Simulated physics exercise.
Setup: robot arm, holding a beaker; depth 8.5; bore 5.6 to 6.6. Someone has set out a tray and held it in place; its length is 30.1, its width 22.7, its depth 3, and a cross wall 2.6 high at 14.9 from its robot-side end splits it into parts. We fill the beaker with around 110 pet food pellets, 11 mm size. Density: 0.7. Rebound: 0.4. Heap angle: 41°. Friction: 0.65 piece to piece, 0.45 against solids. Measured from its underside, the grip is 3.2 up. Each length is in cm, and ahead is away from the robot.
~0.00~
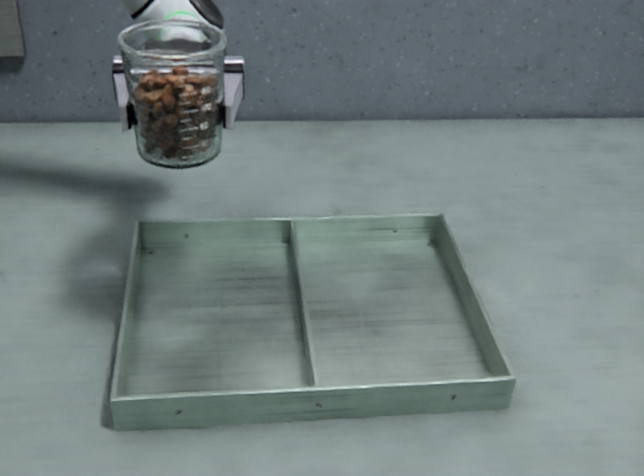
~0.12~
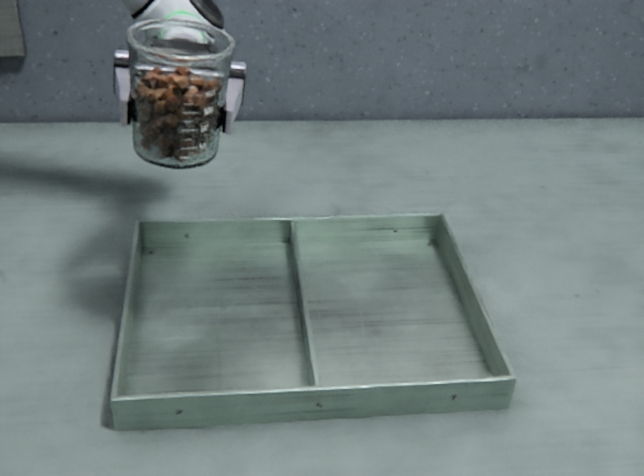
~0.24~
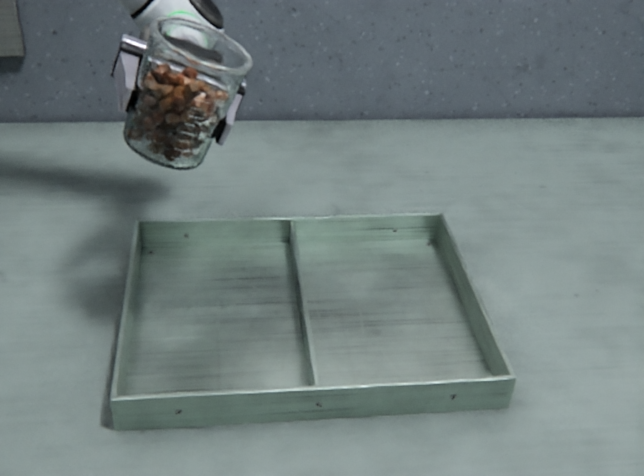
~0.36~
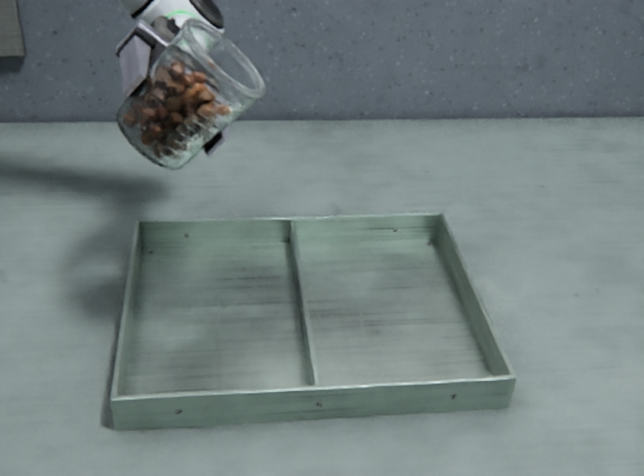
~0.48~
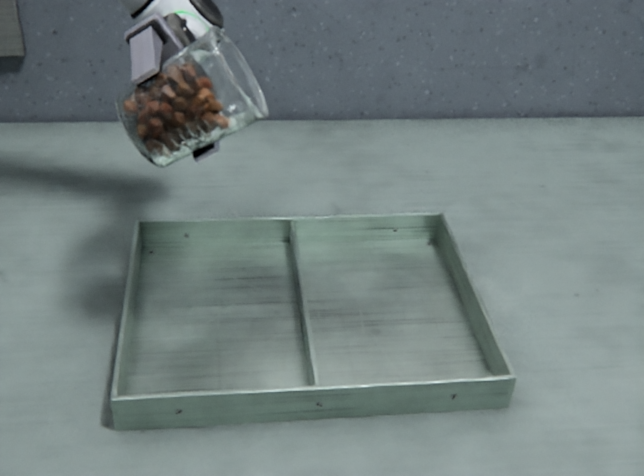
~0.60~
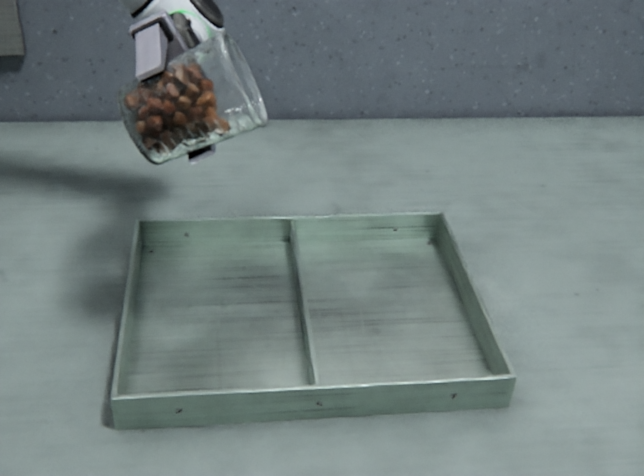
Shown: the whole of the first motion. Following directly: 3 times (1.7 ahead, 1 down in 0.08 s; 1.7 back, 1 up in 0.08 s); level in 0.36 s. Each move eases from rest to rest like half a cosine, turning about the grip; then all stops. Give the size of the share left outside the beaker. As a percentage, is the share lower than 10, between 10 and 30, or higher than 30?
The share is lower than 10 per cent.
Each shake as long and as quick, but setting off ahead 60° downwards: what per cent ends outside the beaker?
Close to 0 in a hundred.
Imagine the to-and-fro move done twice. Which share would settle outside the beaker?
About 0 per cent in that case.
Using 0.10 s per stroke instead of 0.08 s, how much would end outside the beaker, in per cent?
0 %.
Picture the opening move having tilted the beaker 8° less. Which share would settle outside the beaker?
Roughly 0 percent then.
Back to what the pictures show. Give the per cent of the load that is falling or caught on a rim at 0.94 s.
That comes to about 0 per cent, more or less.
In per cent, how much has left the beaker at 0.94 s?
By then near 0 % is out.
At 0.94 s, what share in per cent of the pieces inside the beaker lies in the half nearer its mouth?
Roughly 30 per cent.
After 0.94 s, tilted 64° forward, highest piece 23 above the table; 109 in the beaker.
After 1.27 s, tilted 29° forward, highest piece 24 above the table; 109 in the beaker.
After 1.64 s, level, highest piece 25 above the table; 109 in the beaker.
After 2.69 s, level, highest piece 25 above the table; 109 in the beaker.
At rest, 109 in the beaker. That is 0 % outside the beaker.
